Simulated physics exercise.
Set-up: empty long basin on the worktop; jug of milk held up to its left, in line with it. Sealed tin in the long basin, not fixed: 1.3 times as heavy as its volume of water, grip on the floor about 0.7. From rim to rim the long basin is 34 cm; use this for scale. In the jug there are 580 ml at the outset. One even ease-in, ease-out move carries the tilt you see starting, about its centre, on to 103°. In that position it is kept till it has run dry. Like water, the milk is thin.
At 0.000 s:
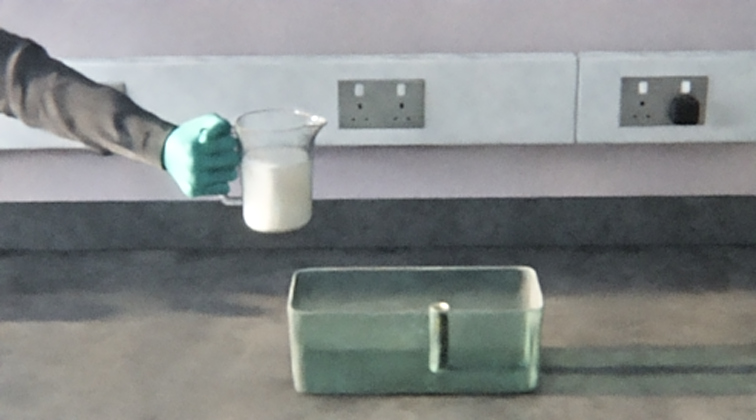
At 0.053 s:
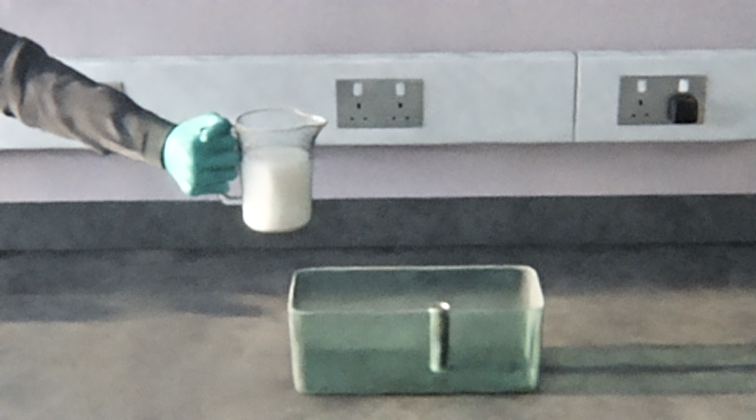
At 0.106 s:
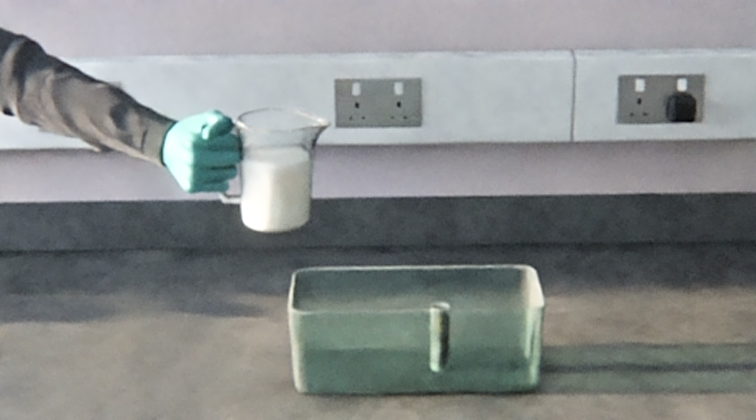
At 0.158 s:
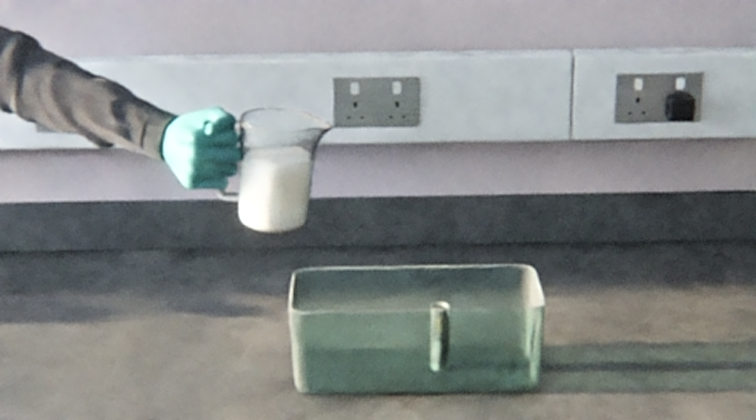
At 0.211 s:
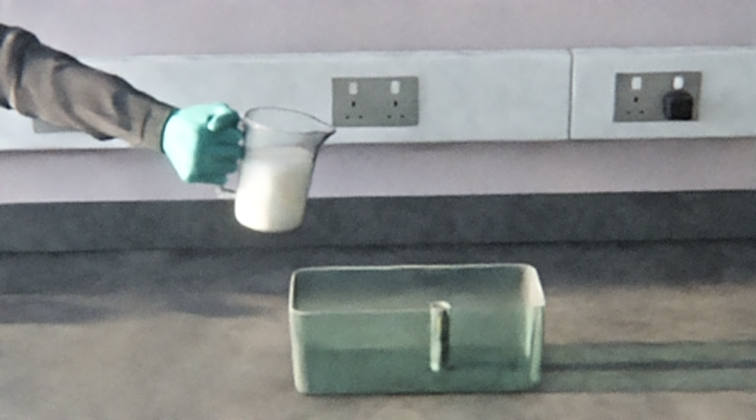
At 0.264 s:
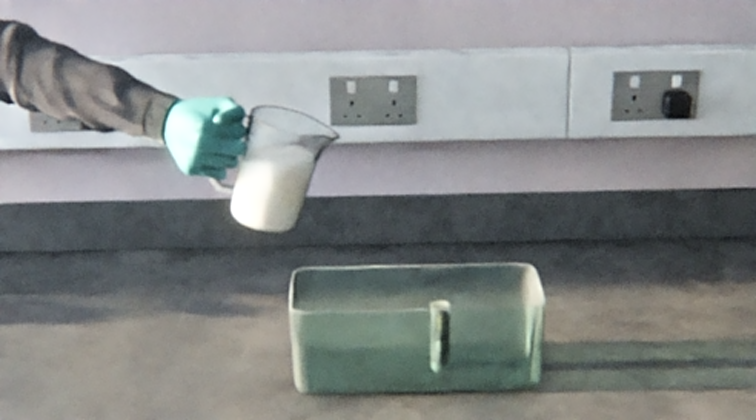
On a grey worktop below wall sockets, a green-gloved hand holds a glass jug of milk upright, above and to the left of an empty long basin with a small tin in it. The hand then slowly tilts the jug a little to the right, and the milk shifts toward the spout.
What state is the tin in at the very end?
Looks to me like it holds out.
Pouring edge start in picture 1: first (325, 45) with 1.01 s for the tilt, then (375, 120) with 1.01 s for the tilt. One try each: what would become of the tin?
In the first try it remains standing; in the second it comes down.
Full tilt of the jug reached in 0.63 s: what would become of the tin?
In that case the tin stays vertical.
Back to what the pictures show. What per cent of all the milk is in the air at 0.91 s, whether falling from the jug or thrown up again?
About 28 percent.
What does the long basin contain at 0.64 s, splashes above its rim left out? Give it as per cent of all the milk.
Estimate - around 0 in a hundred parts.
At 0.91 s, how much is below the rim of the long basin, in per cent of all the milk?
Some 34 percent of the total.
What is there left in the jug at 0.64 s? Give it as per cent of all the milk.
At that time about 92 in a hundred parts are still held.
After 0.64 s the tilt is 72° and 92 per cent is still to pour; the tin stands where it began.
After 0.91 s the tilt is 101° and 39 per cent is still to pour; the tin stands where it began.
After 1.20 s the tilt is 103° and 5 per cent is still to pour; the tin stands where it began.
After 1.51 s the tilt is 103° and 0 per cent is still to pour; the tin stands where it began.
In the end the tin stands where it began.
